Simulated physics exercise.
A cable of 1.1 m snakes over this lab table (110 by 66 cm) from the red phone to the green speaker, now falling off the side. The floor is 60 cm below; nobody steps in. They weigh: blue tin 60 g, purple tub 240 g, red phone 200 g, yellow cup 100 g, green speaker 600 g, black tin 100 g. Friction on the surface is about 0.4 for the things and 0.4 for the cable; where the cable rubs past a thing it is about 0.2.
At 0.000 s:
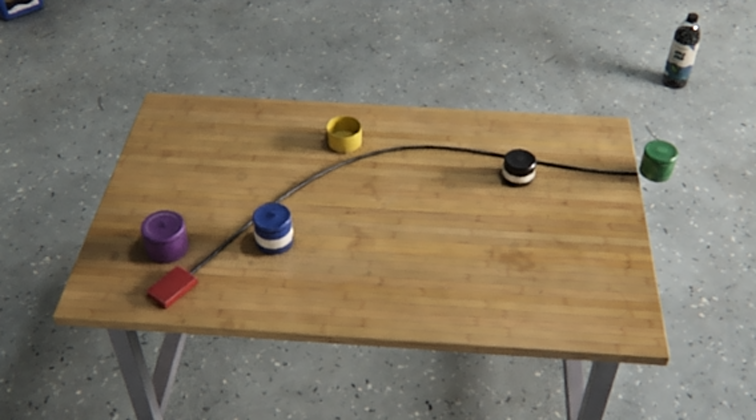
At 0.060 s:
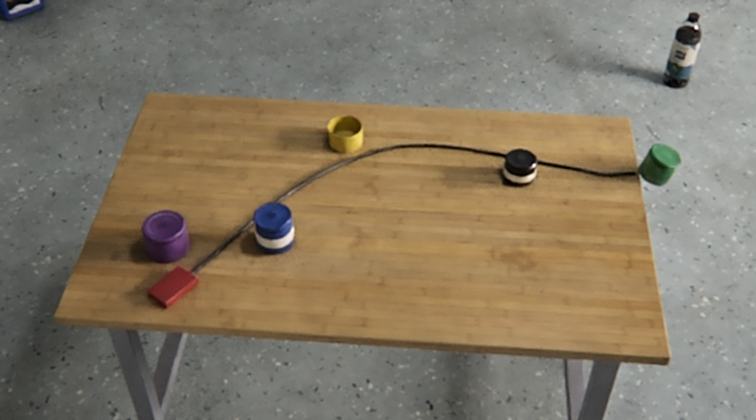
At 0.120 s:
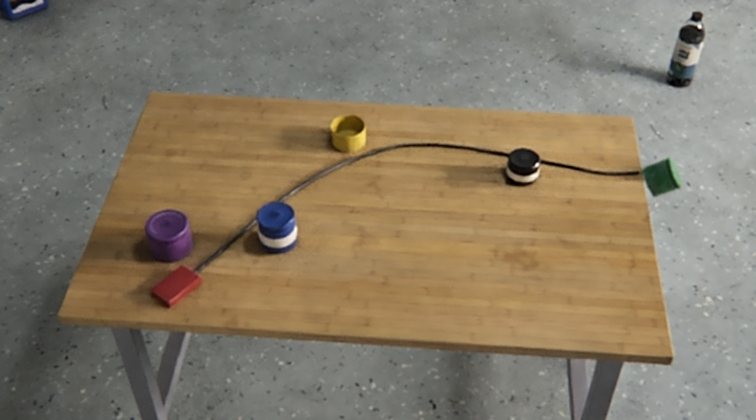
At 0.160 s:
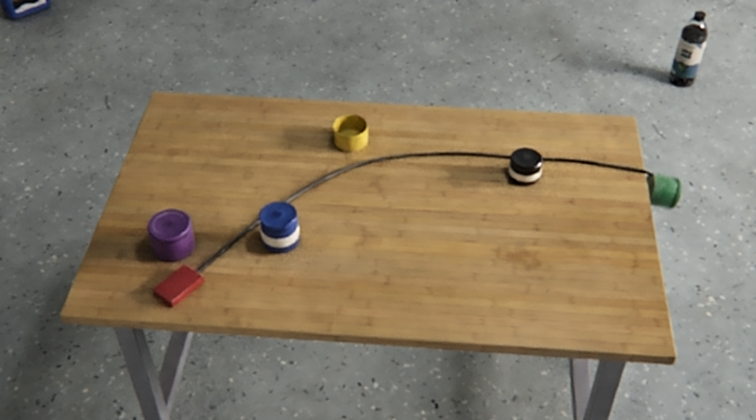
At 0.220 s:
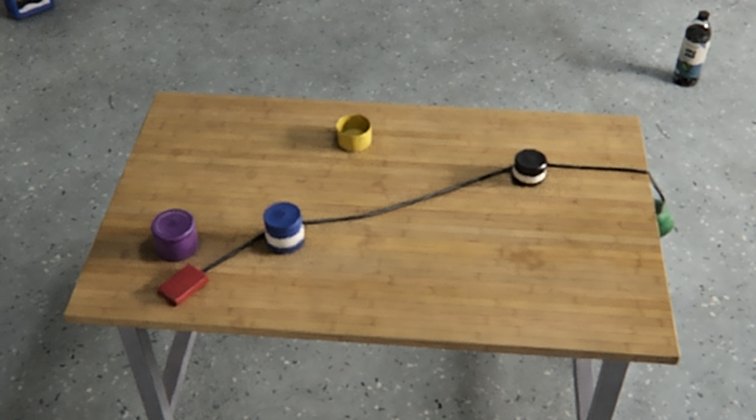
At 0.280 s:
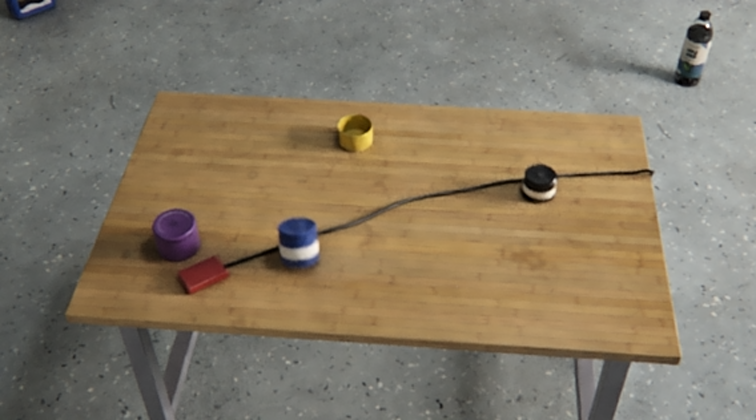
A green container dropped over the table's right edge, pulling the black cable straighter between the blue and black tins, and then the red box and both tins shifted slightly while the purple tub stayed put.
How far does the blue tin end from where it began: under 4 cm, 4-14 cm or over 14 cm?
Result: Blue tin ends far away.
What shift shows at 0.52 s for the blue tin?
About: Blue tin 20 cm.
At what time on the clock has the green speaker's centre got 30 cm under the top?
That is: 0.40 s.
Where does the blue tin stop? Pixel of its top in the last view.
At about (335, 286).
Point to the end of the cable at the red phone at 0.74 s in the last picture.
At about (475, 205).
At 0.5 s, the cable's tail end at (344, 230); blue tin 21 cm off its start, red phone 28 cm off its start, black tin 20 cm off its start.
At 0.7 s, the cable's tail end at (475, 205); blue tin 21 cm off its start, red phone 55 cm off its start, black tin 20 cm off its start.
At 1.0 s, the cable's tail end at (519, 197); blue tin 21 cm off its start at (335, 286), red phone 65 cm off its start at (499, 194), black tin 20 cm off its start at (577, 224).
At 1.2 s, the cable's tail end at (519, 197); blue tin 21 cm off its start, red phone 65 cm off its start, black tin 20 cm off its start.
At 2.4 s, the cable's tail end at (519, 197); blue tin 21 cm off its start at (335, 286), red phone 65 cm off its start at (499, 194), black tin 20 cm off its start at (577, 224), green speaker over the edge.
